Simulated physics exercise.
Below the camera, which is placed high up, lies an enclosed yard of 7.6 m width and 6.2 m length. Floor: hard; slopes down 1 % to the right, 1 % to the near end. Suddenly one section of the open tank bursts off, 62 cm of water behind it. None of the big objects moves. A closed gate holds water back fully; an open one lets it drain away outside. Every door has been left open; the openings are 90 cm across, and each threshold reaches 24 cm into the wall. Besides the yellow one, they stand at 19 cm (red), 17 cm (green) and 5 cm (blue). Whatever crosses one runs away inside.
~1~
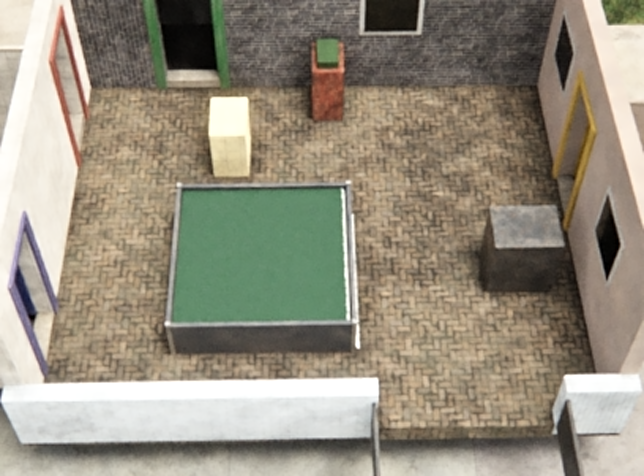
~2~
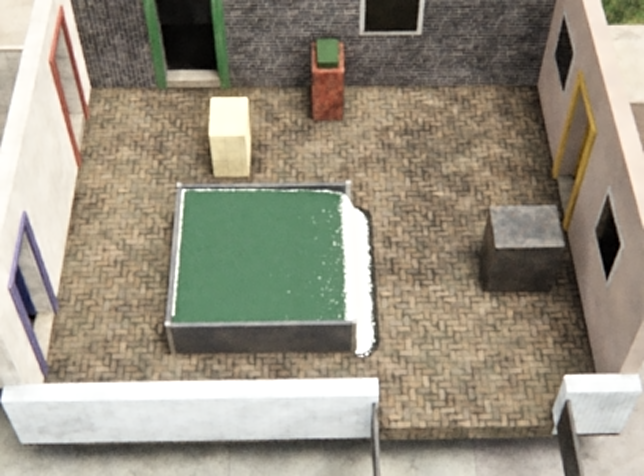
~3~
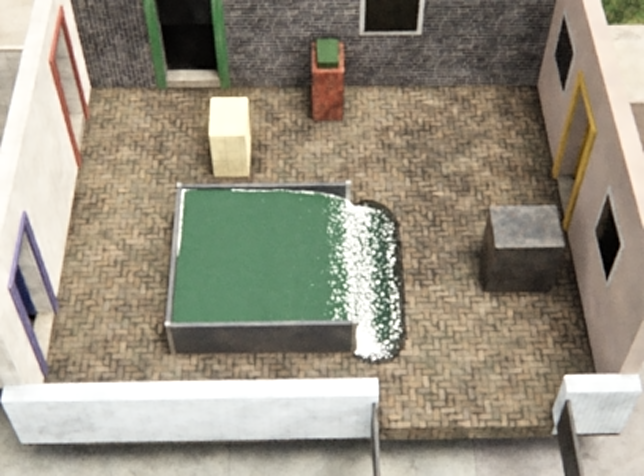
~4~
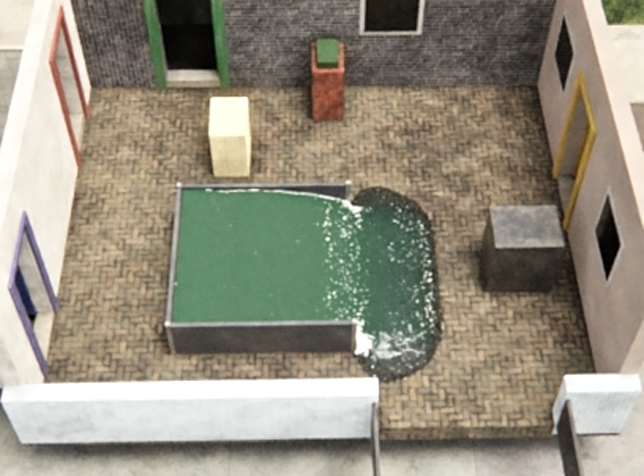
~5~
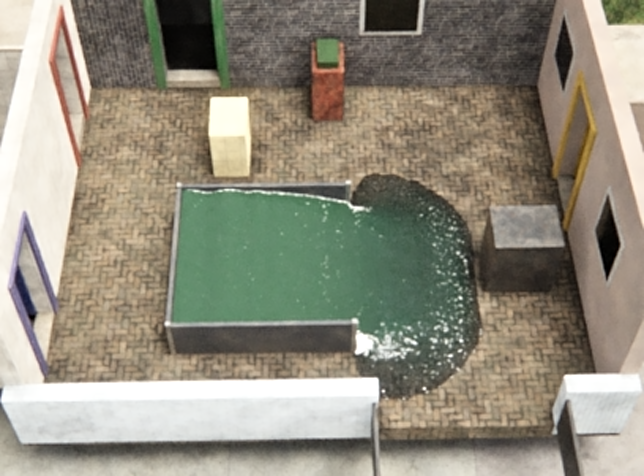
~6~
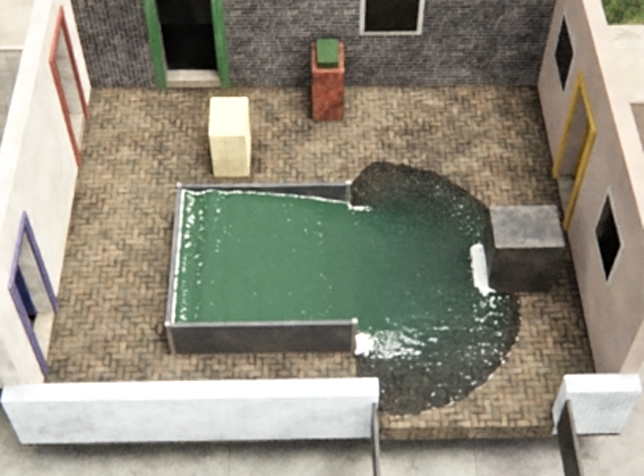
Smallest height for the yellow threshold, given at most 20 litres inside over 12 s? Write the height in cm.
About 24 cm.
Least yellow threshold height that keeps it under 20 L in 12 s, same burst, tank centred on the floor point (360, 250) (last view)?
A height near 35 cm.
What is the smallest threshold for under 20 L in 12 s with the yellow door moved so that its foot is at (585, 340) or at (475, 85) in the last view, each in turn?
30 and 20 cm.
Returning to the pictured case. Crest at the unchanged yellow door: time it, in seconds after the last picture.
Approximately 1.6 s.
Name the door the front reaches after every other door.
Last in order comes the blue door.
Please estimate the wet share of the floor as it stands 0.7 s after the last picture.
Around 35 per cent of the free floor.
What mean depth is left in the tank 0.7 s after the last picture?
Around 37 centimetres.
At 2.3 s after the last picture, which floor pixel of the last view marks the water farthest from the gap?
In the last picture, around (537, 88).
Then, 0.7 s after the last picture water covers 35 % of the floor, deepest (44 cm) near (466, 279); 19 cm at the yellow door, 4 litres in over its 10 cm threshold.
Then, 2.3 s after the last picture water covers 40 % of the floor, deepest (39 cm) near (602, 408); 25 cm at the yellow door, 146 litres in over its 10 cm threshold.
Then, 11.3 s after the last picture water covers 85 % of the floor, deepest (10 cm) near (602, 408); 8 cm at the yellow door, 253 litres in over its 10 cm threshold.
At the yellow door as built, the water peaked near 27 cm, 1.5 s after the last picture.
With a threshold of 21 cm, 43 litres would have come in within the 12 s; with 29 cm, 1 litre. So under 20 litres takes about 24 cm.
